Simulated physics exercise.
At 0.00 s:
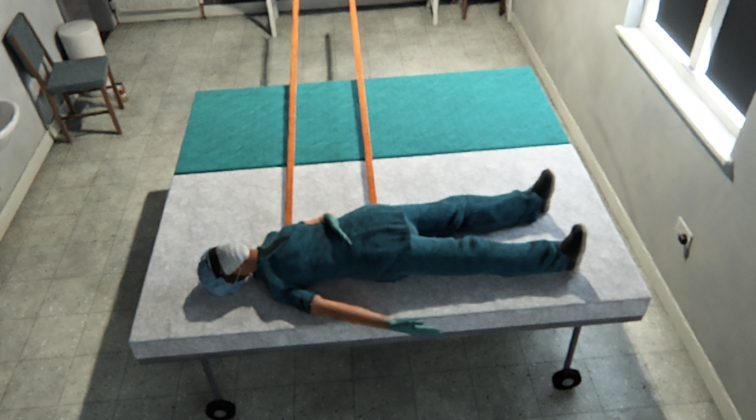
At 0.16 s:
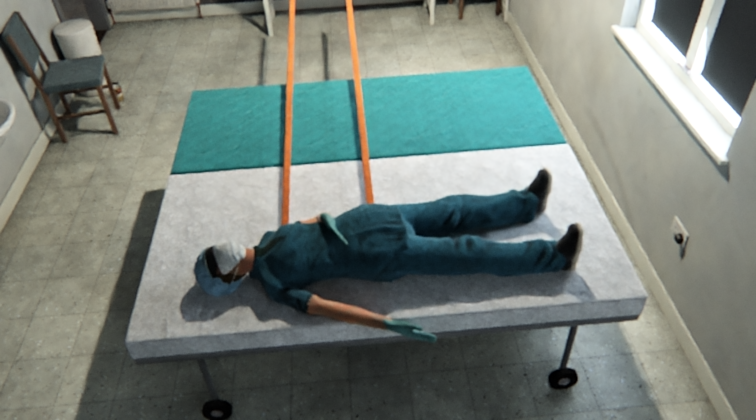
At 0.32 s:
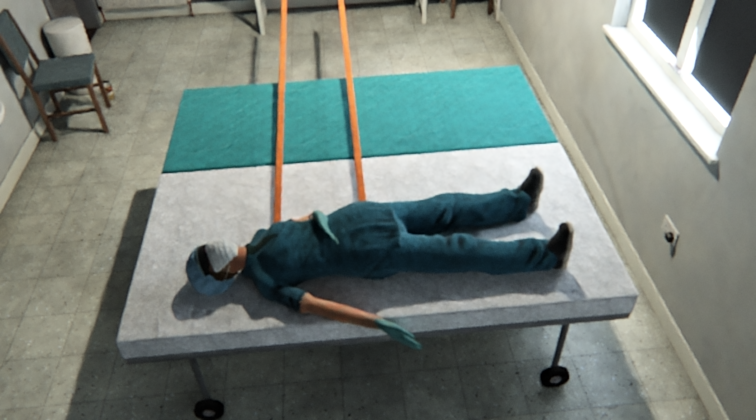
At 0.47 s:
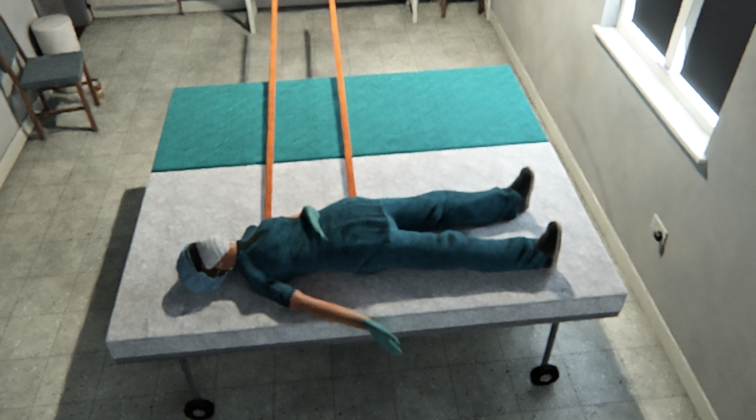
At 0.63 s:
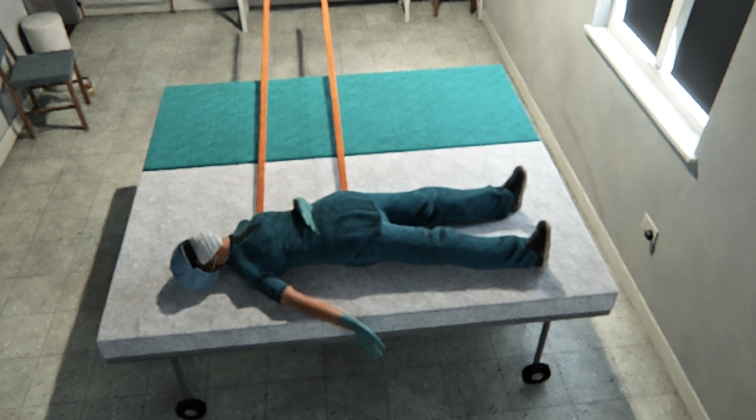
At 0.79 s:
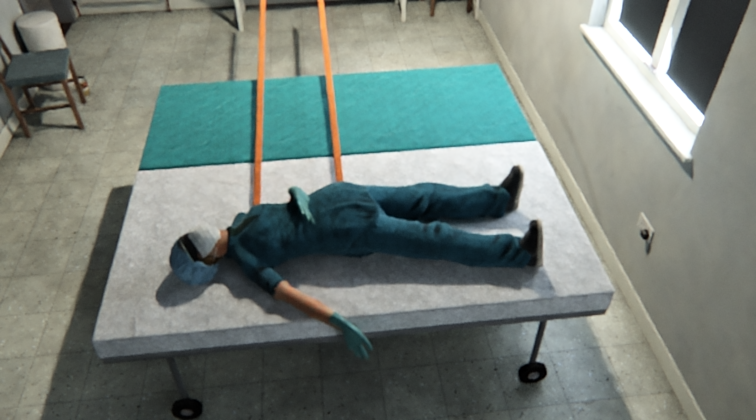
The video shows a figure in teal scrubs, cap and gloves lying on a wide wheeled bed as the view drifts slightly. Beside two orange straps, the hips shift slightly toward the teal section, and one gloved hand slips over the near edge.
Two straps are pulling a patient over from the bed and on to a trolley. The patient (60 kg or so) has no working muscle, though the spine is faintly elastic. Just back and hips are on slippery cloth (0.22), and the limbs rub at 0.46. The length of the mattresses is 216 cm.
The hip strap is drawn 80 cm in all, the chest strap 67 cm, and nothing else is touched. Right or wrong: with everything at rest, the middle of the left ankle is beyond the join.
Wrong.
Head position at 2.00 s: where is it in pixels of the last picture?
Roughly (215, 190).
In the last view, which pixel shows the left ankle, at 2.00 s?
Roughly at pixel (476, 156).
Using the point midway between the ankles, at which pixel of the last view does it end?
Estimated spot: About (468, 179).
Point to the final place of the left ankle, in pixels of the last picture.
End point, final frame: Around (474, 148).
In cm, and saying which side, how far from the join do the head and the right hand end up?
Head, 24 centimetres short; right hand, 88 centimetres short.
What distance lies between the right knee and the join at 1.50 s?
Short of it, by close to 56 cm.
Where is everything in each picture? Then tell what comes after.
Left ankle (531, 203), right knee (472, 257), head (219, 270); pull at the hips 0 cm, in the first frame.
Left ankle (528, 203), right knee (469, 257), head (216, 270); pull at the hips 0 cm, in the second frame.
Left ankle (520, 201), right knee (461, 255), head (208, 269); pull at the hips 1 cm, in the third frame.
Left ankle (511, 200), right knee (451, 252), head (199, 267); pull at the hips 4 cm, in the fourth frame.
Left ankle (504, 199), right knee (442, 248), head (192, 264); pull at the hips 8 cm, in the fifth frame.
Left ankle (501, 198), right knee (437, 243), head (192, 259); pull at the hips 14 cm, in the sixth frame.
After 1.00 s the left ankle is 52 cm short of the join, near (500, 198) in the last picture's view; the right knee 75 cm short of the join.
After 1.50 s the left ankle is 41 cm short of the join, near (486, 186) in the last picture's view; the right knee 56 cm short of the join.
After 2.00 s the left ankle is 16 cm short of the join, near (476, 156) in the last picture's view.
When all is still (3.2 s), head stops short of the join; left hand crosses the join; right hand stops short of the join; left ankle stops short of the join; right ankle stops short of the join; right knee stops short of the join.
